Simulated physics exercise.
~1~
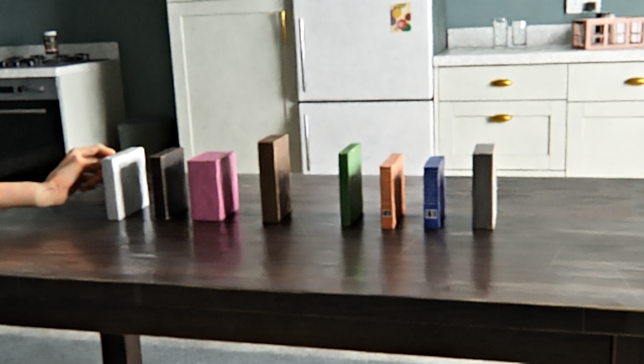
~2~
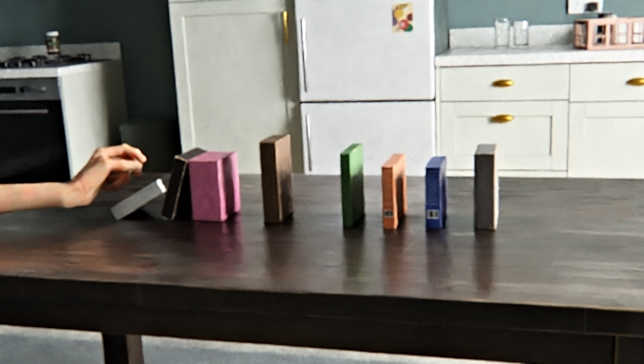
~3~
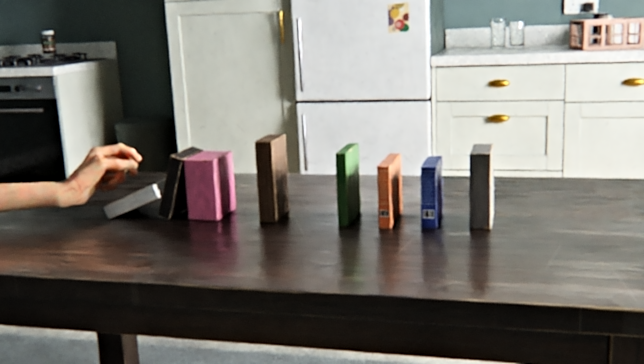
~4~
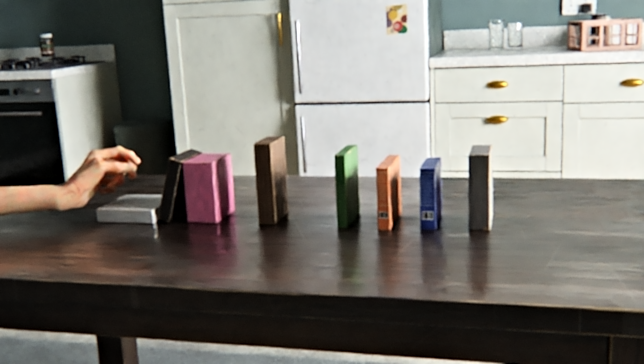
At first, a row of eight upright blocks and boards stands like dominoes on a dark table in a kitchen, with a hand touching the white board at the left end. The hand tips the white board to the right, and it drops against the black board beside it. The black board leans over onto the pink block, which stays standing. While the hand hovers nearby, the white board slides down until it lies almost flat. In the end, the black board still leans on the pink block, and the brown, green, orange, blue and grey pieces remain upright.
